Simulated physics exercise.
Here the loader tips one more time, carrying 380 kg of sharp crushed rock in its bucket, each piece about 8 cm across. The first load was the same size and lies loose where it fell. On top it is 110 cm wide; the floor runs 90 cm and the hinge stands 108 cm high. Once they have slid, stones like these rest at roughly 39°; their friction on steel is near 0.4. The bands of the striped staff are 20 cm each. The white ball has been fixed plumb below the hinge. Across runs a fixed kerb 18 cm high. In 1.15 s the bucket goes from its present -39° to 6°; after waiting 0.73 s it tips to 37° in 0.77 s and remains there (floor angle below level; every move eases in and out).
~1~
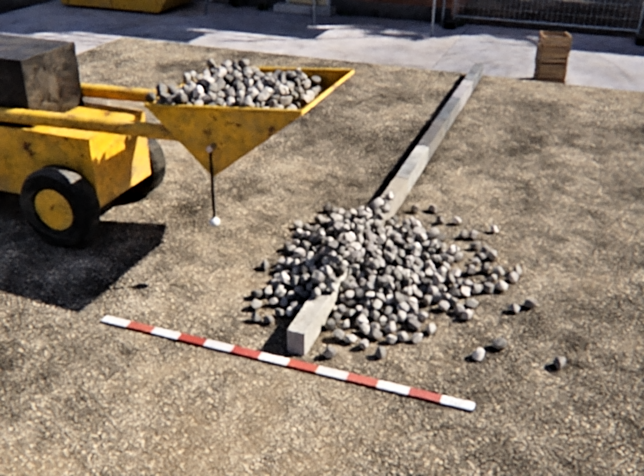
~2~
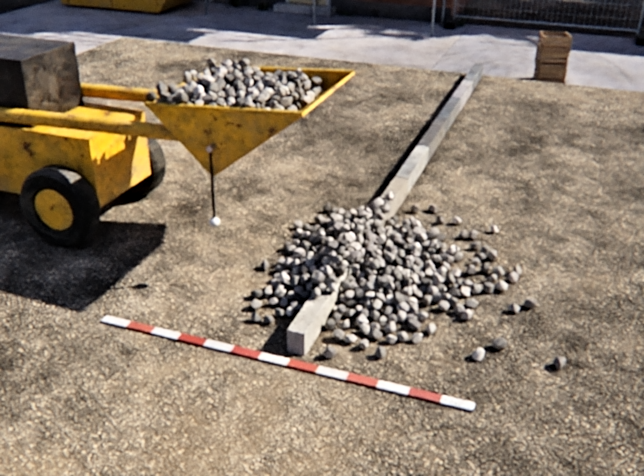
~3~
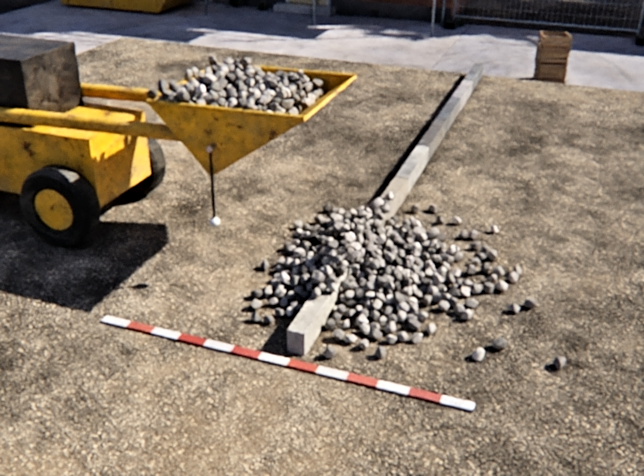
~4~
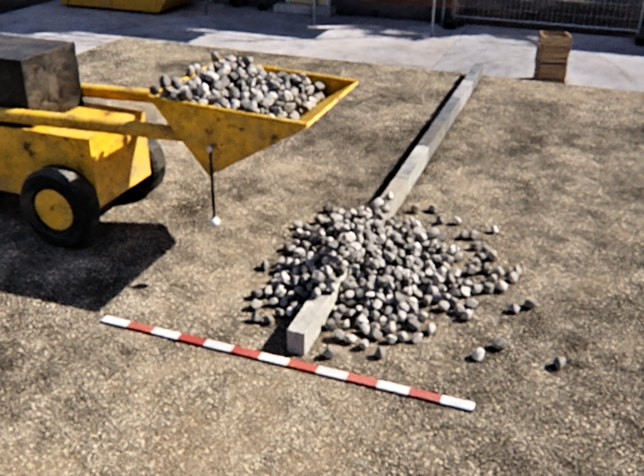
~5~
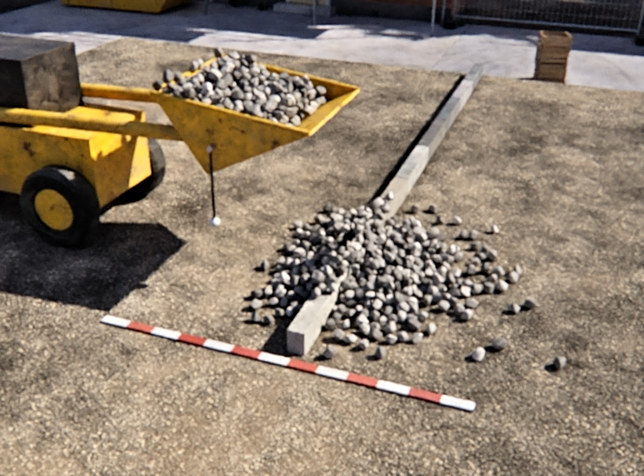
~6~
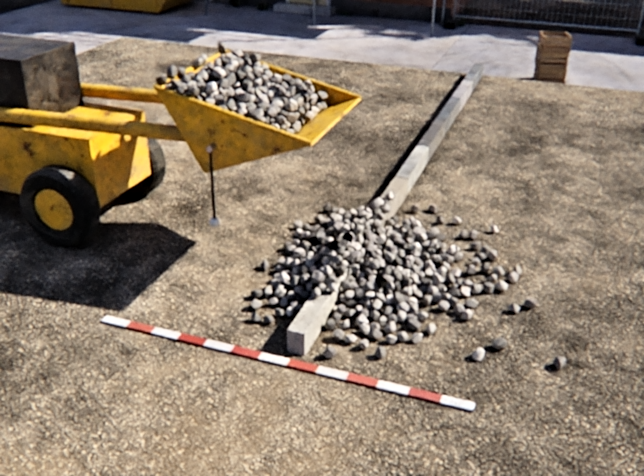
On a sunlit gravel yard, a yellow loader holds a bucketful of grey stones beside a loose pile lying across a long kerb, with a red and white striped staff in front. The bucket slowly tilts forward by a small amount, its stones shifting slightly, while the pile stays still.
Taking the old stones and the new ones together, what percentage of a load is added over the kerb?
About 26 per cent.
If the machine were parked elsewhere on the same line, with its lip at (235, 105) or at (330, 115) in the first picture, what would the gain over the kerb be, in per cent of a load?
First place: Roughly 0 %; second place: Roughly 60 %.
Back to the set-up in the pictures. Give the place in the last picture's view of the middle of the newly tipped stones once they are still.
Roughly pixel (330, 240) in the last view.
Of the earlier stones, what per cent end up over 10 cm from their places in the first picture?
Around 5 in a hundred.
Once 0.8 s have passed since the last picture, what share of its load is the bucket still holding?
It keeps some 100 percent of its load.
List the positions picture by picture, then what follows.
The bucket is at -39°, its lip at (303, 113); the top of the load is at (261, 75). The earlier load is highest near (348, 236), 30 cm above ground level, 47 % on this side of the kerb, 53 % over the kerb, in the first frame.
The bucket is at -38°, its lip at (303, 114); the top of the load is at (245, 73), in the second frame.
Lip at (305, 119), floor tilted -36°, highest stones at (224, 69), in the third frame.
Lip at (308, 125), floor tilted -32°, highest stones at (215, 66), in the fourth frame.
The bucket is at -27°, its lip at (310, 134); the top of the load is at (218, 63), in the fifth frame.
Lip at (312, 144), floor tilted -22°, highest stones at (218, 59), in the sixth frame.
Then, 0.4 s after the last picture the floor is at -1°; in per cent of one load, 100 in the bucket, 47 on this side of the kerb, 53 over the kerb; the foremost stones are at (514, 311).
Then, 0.8 s after the last picture the floor is at 6°; in per cent of one load, 100 in the bucket, 47 on this side of the kerb, 53 over the kerb; the foremost stones are at (514, 311).
Then, 2.6 s after the last picture the floor is at 37°; in per cent of one load, 26 in the bucket, 112 on this side of the kerb, 62 over the kerb; the foremost stones are at (514, 311).
Then, 5.3 s after the last picture the floor is at 37°; in per cent of one load, 0 in the bucket, 121 on this side of the kerb, 79 over the kerb; the foremost stones are at (515, 307). Net gain over the kerb, 26.
